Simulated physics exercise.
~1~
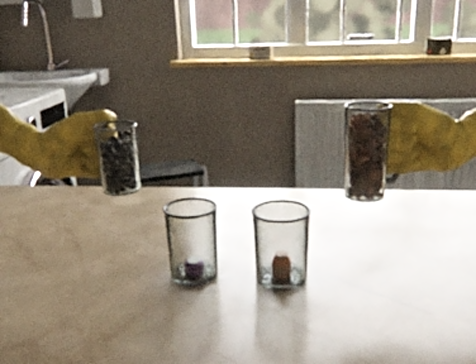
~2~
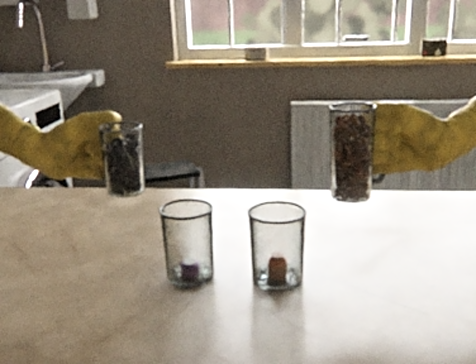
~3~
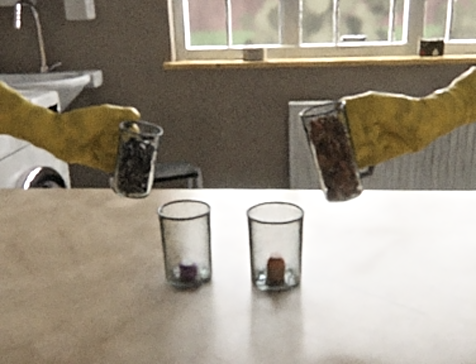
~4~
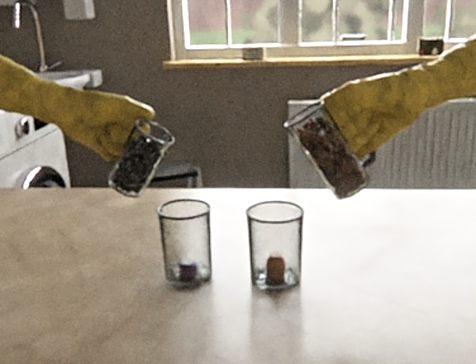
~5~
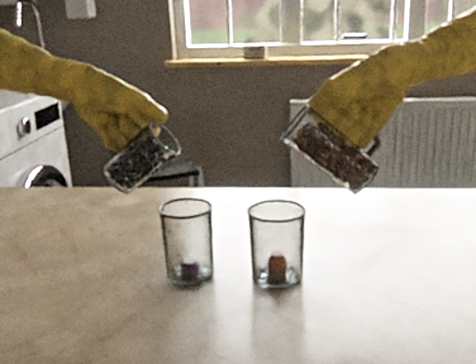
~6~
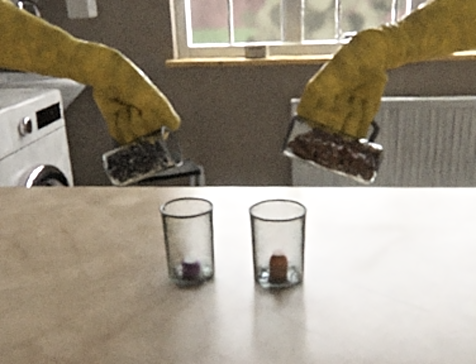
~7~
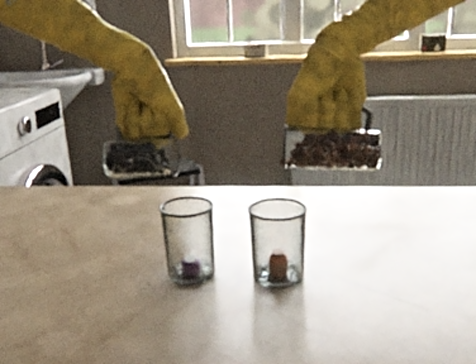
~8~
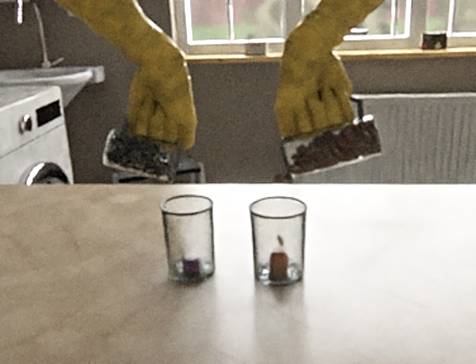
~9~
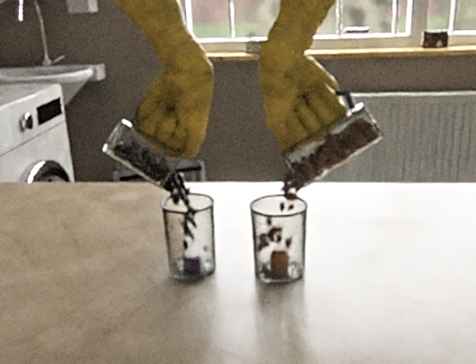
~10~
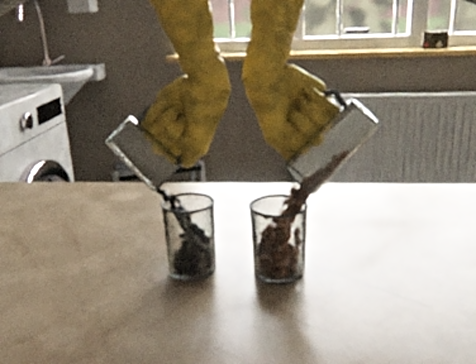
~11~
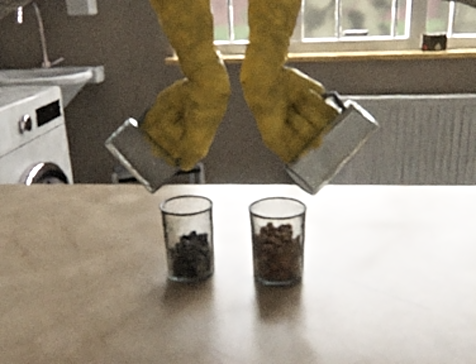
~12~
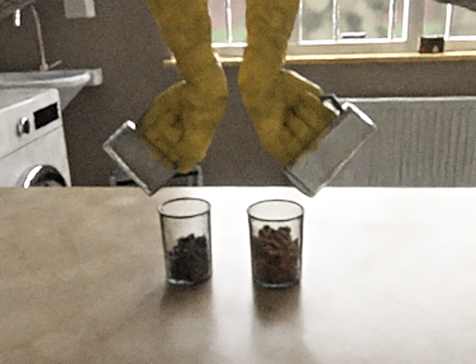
The clip opens on two yellow-sleeved or gloved arms holding cups of loose pieces, dark on the left and reddish brown on the right, above two clear glasses on a table. A small purple object sits in the left glass and an orange-brown one in the right. The hands tip the cups onto their sides and bring them inward over the glasses. A first piece drops on the right, then both cups pour in streams. When the cups are empty, the left glass is about half full, the right somewhat fuller, and both objects are buried.
